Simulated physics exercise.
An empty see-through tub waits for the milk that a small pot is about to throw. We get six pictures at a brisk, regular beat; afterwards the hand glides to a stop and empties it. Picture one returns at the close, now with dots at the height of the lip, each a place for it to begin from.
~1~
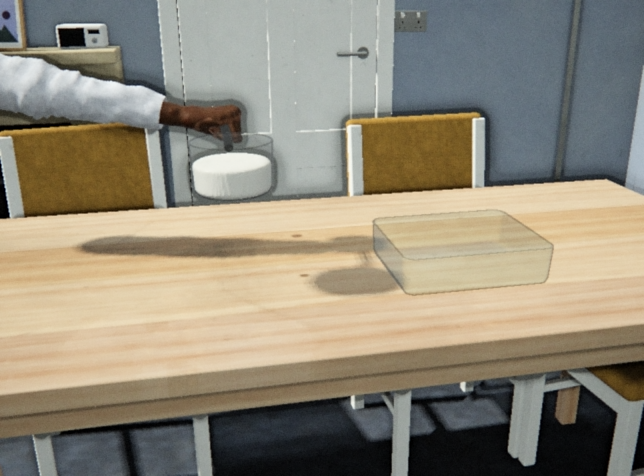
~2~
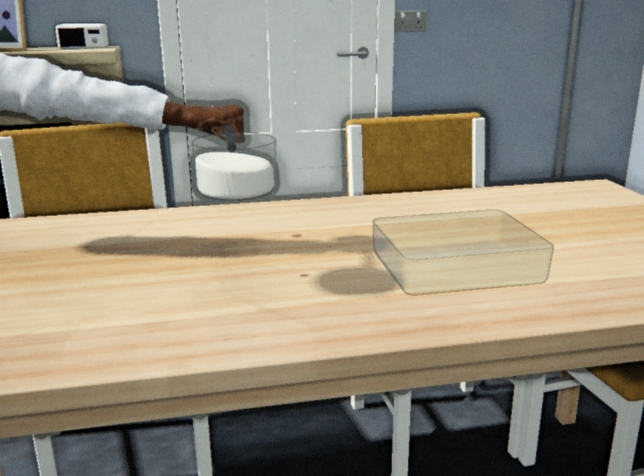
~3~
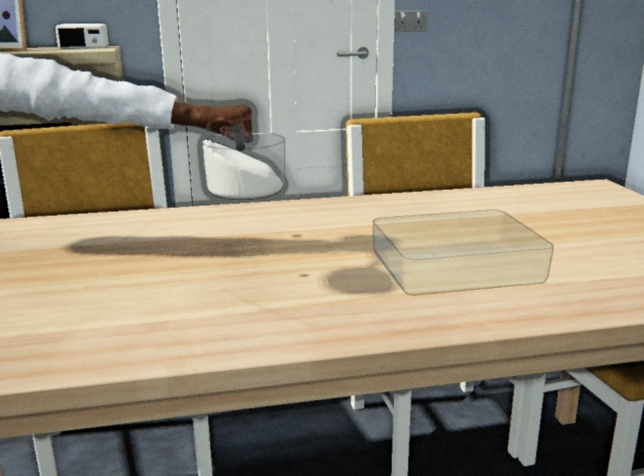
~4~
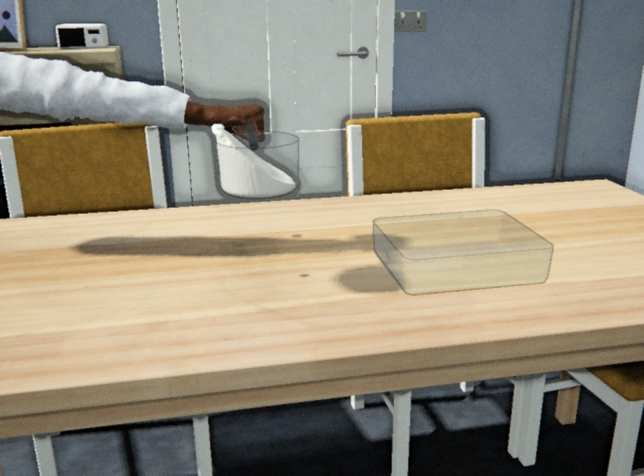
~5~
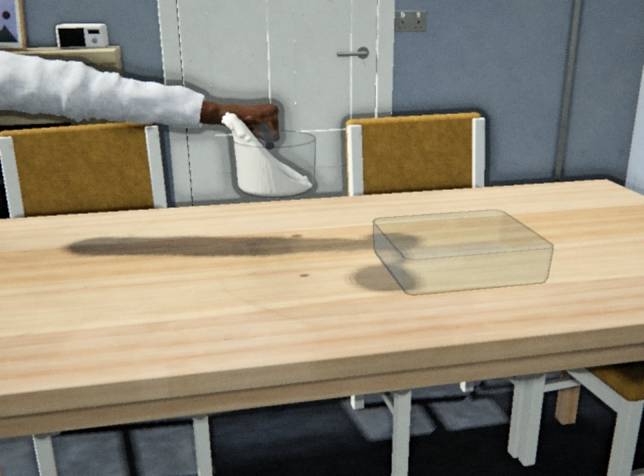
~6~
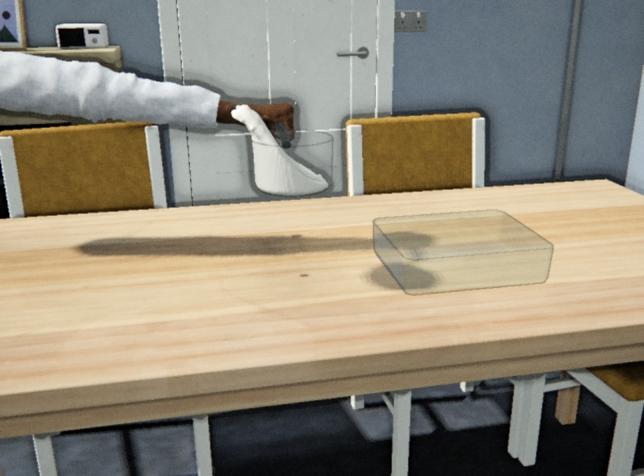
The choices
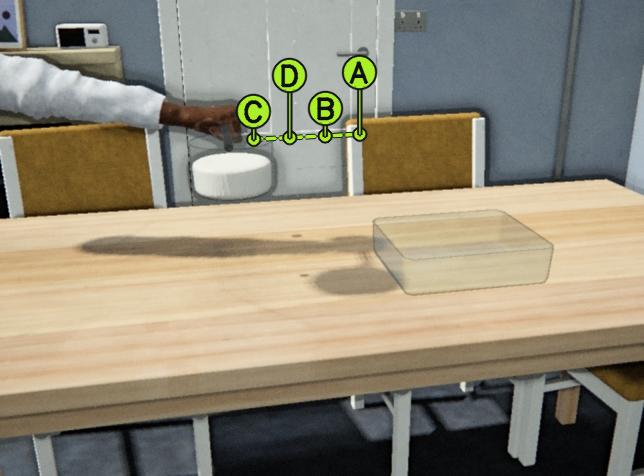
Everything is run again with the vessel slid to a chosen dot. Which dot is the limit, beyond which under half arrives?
D is the one.
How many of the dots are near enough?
Three of them.
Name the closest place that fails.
That is place C.
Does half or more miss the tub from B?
No, that is safe.
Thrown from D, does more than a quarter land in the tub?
Yes, clearly.
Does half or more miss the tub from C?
Yes, it does.
On the marked copy, A at (359, 134); B at (325, 136); C at (253, 139); D at (289, 137).
With A, about 86 % lands in the tub, 4 % falls short and 11 % goes beside or beyond.
With B, about 87 % lands in the tub, 7 % falls short and 6 % goes beside or beyond.
With C, about 15 % lands in the tub, 83 % falls short.
With D, about 85 % lands in the tub, 12 % falls short and 3 % goes beside or beyond.
